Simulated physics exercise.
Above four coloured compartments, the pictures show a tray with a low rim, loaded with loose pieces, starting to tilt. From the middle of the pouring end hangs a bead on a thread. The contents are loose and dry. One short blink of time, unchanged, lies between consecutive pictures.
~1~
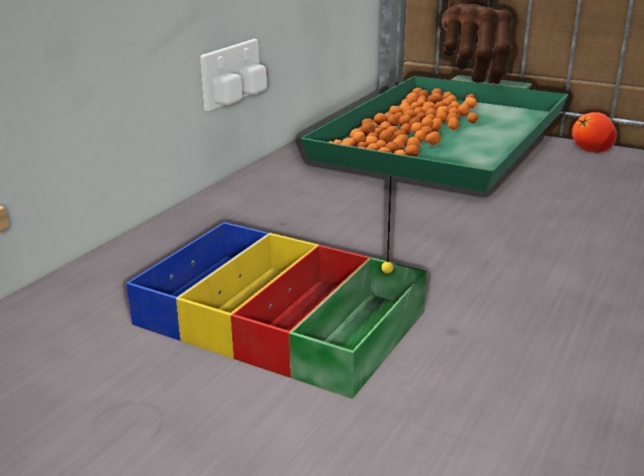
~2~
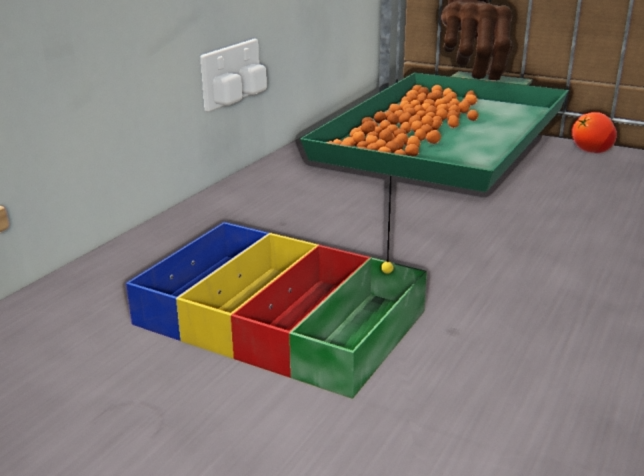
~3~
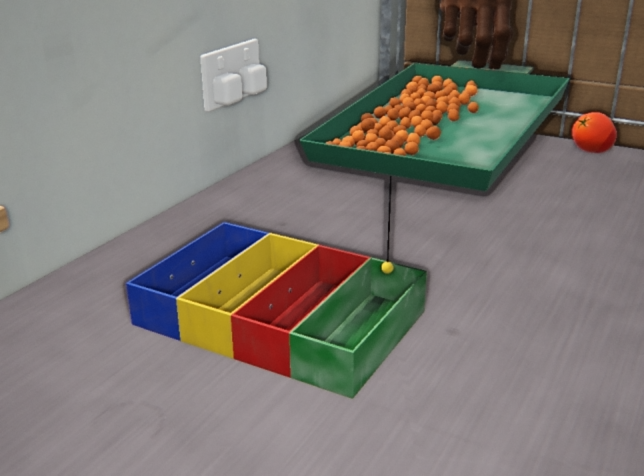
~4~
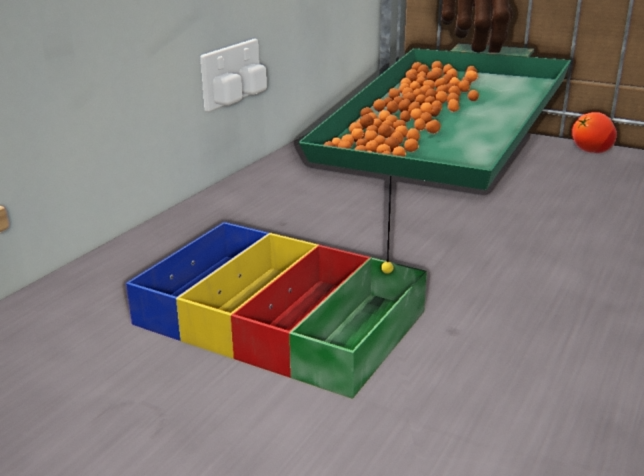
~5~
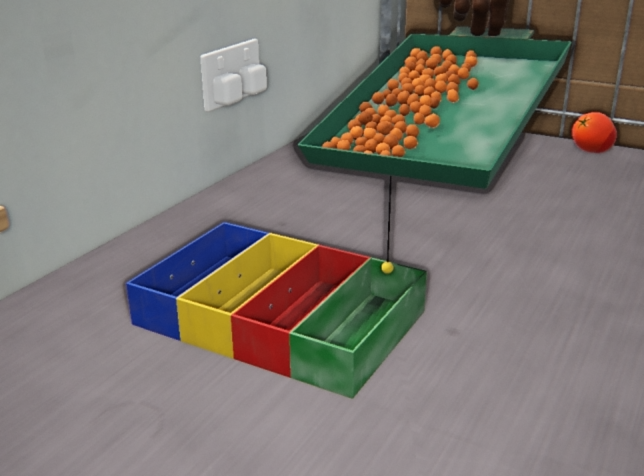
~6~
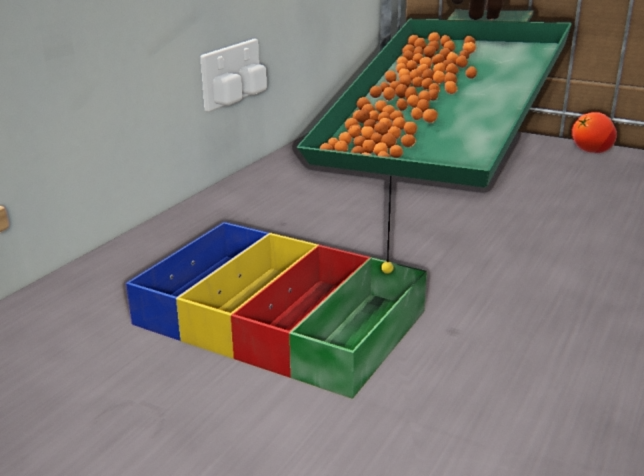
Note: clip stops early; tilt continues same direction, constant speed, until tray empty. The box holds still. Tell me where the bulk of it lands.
The bulk lands in the red cell.
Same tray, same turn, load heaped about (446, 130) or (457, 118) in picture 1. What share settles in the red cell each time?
Around 40 percent the first time and around 40 percent the second time.
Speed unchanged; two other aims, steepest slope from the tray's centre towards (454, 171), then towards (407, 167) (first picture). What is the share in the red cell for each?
The first try yields 0 percent and the second 30 percent.
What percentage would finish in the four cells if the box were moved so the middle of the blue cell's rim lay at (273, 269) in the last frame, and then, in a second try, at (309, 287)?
100 and 80 in a hundred, in turn.
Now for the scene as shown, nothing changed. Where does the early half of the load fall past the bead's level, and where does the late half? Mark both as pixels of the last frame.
It goes through near (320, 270) first, then near (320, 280).
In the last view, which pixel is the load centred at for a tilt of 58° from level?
Near (358, 117).
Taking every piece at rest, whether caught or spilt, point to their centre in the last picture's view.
I'd place the middle at about (308, 334).
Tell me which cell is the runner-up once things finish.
Next in line is that green cell.
Soon after the last picture, tray tipped steeply; all on the tray.
A little later, tray tipped right over; about two thirds on the tray; a small part in the green cell; a small part in the red cell; about a quarter falling or outside the box.
Later still, tray tipped past a quarter turn; about half in the red cell; about a third in the green cell; a small part in the yellow cell; a small part falling or outside the box.
At rest, tray tipped past a quarter turn; about half in the red cell; about a third in the green cell; a small part in the yellow cell; none in the blue cell; a small part outside the box.
